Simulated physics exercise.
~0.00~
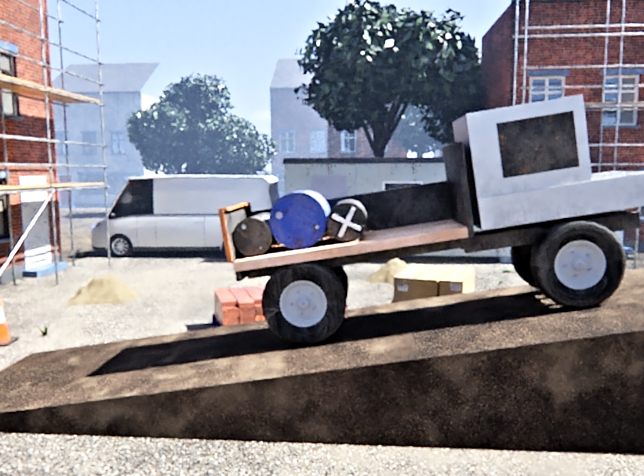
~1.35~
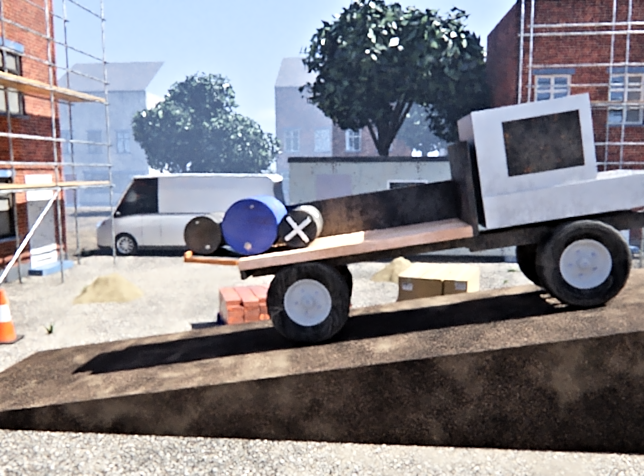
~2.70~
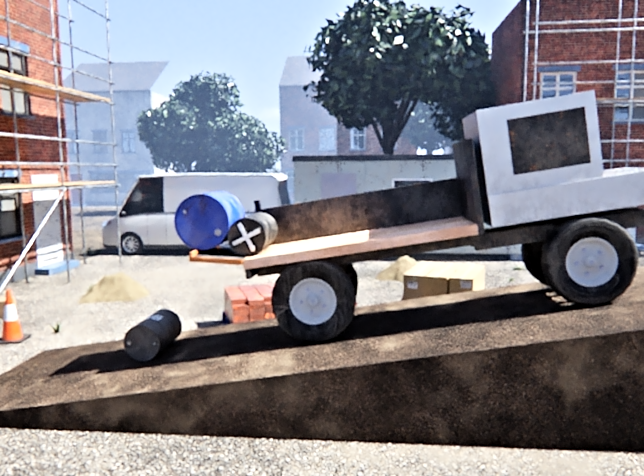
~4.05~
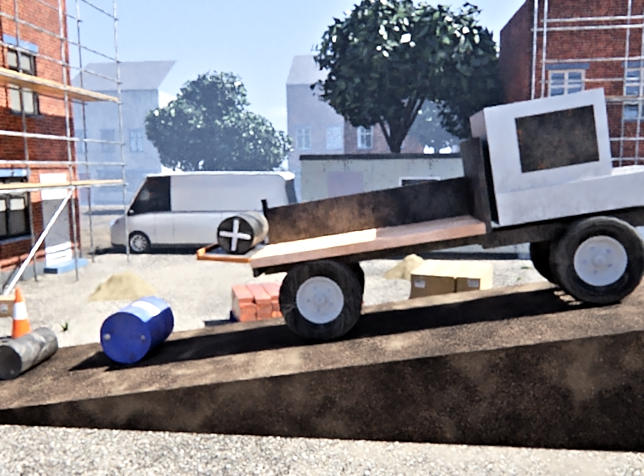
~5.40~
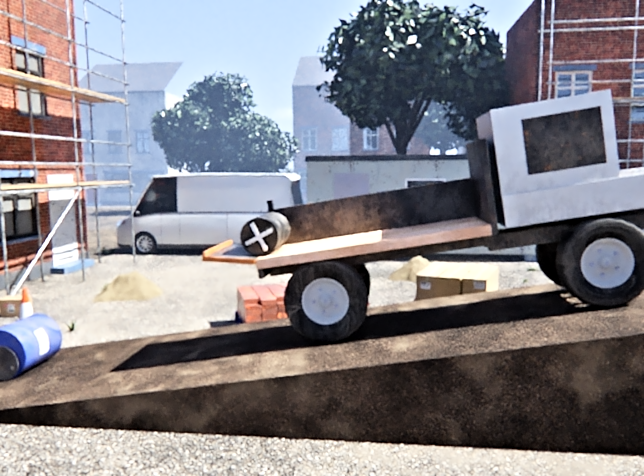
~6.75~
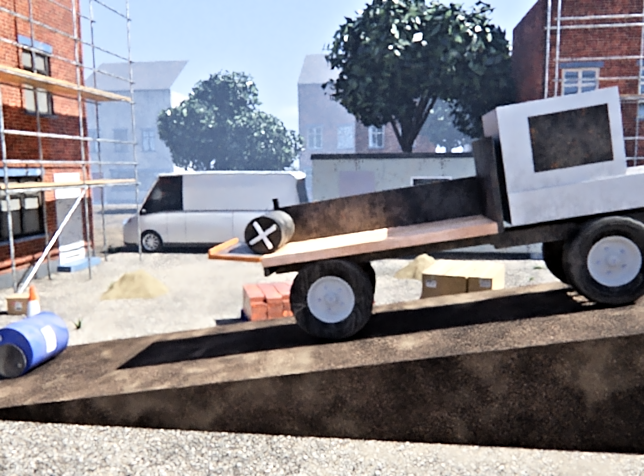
A flatbed truck with a pale cab stands on a dark ramp sloping down to the left, seen from the side on a building site with brick buildings, scaffolding and a white van behind. Three drums sit at the rear of its bed, a dark one, a blue one and one marked with a white cross. The tailgate drops open, and the drums roll left. The dark drum falls onto the ramp first, then the blue one drops off and rolls down to the left. The crossed drum stays at the back of the truck, while the blue drum ends at the ramp's lower left.
